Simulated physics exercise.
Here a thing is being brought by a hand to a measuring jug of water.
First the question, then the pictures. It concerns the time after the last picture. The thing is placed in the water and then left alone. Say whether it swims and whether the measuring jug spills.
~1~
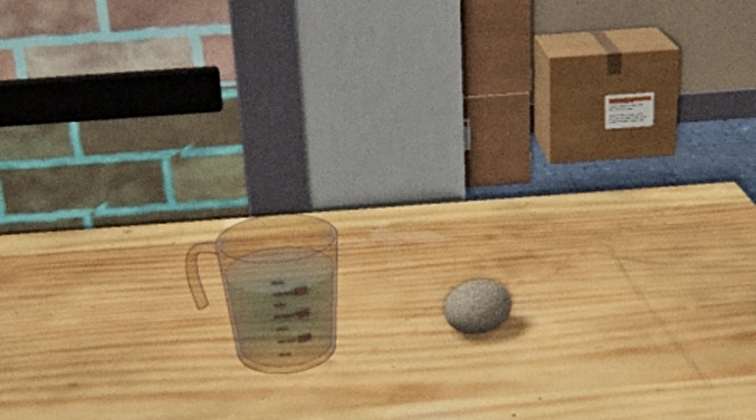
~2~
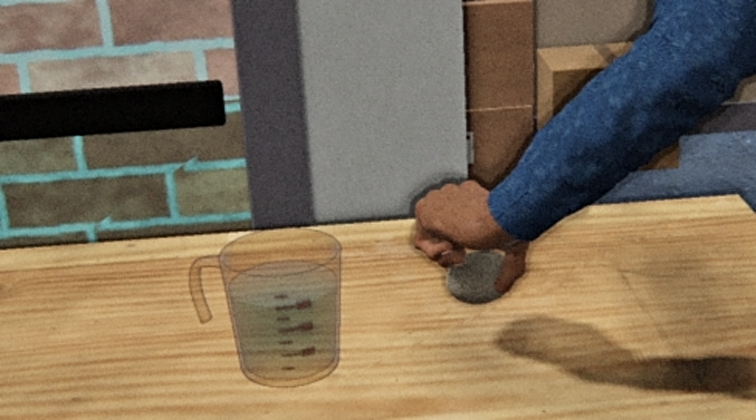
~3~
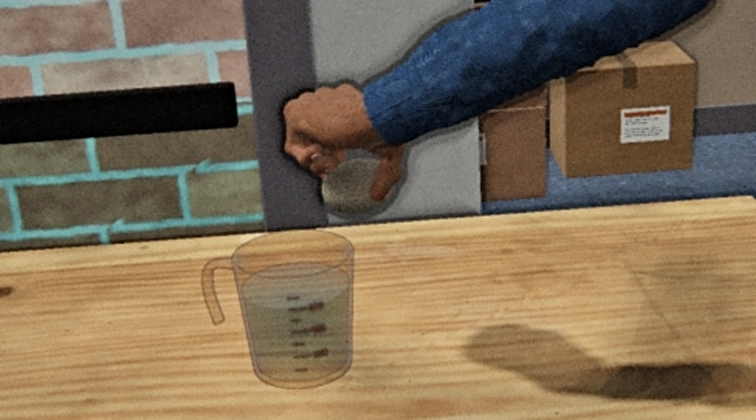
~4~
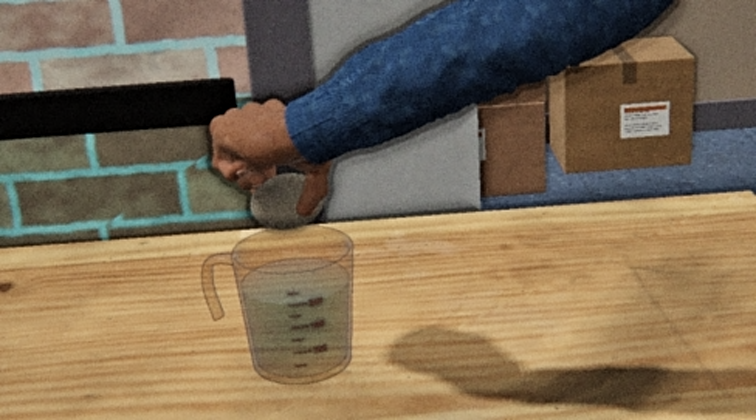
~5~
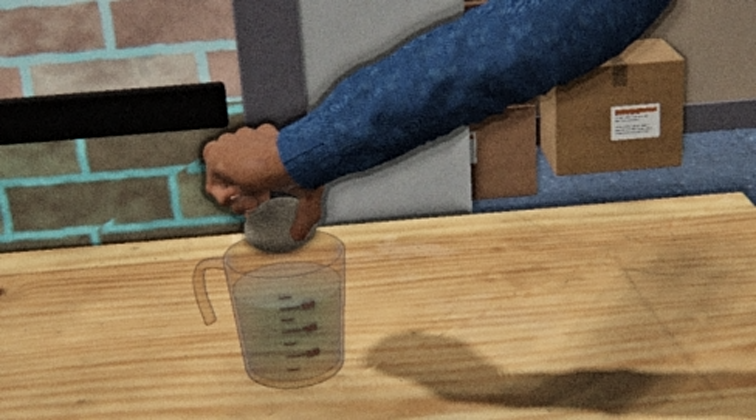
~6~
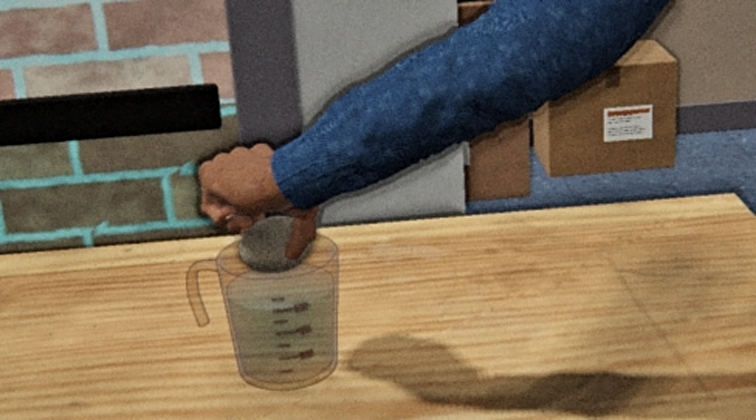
Water: It's going to drop down; measuring jug: It's going to hold the lot just fine.
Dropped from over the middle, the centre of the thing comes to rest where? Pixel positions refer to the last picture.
My best guess is around (285, 337).
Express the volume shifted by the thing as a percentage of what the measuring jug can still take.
About 40 %.
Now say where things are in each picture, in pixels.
In the first picture, the stone lies on the top at (478, 307); measuring jug (282, 291) about two thirds full.
In the second picture, a hand picks up the stone at (480, 278); measuring jug about two thirds full, surface at (283, 283).
In the third picture, the stone is carried over at (359, 187); measuring jug (298, 307) about two thirds full.
In the fourth picture, the stone is above the measuring jug at (288, 201); measuring jug about two thirds full, surface at (295, 281).
In the fifth picture, the stone comes down at (281, 225); measuring jug (289, 306) about two thirds full.
In the sixth picture, the stone is just over the surface at (276, 244); measuring jug about two thirds full, surface at (280, 286).
Shortly, the stone enters the water; the measuring jug is about three quarters full.
Then, the stone goes on down; the measuring jug is about three quarters full.
At the finish, the stone is at the bottom; the measuring jug is about three quarters full; no mess.
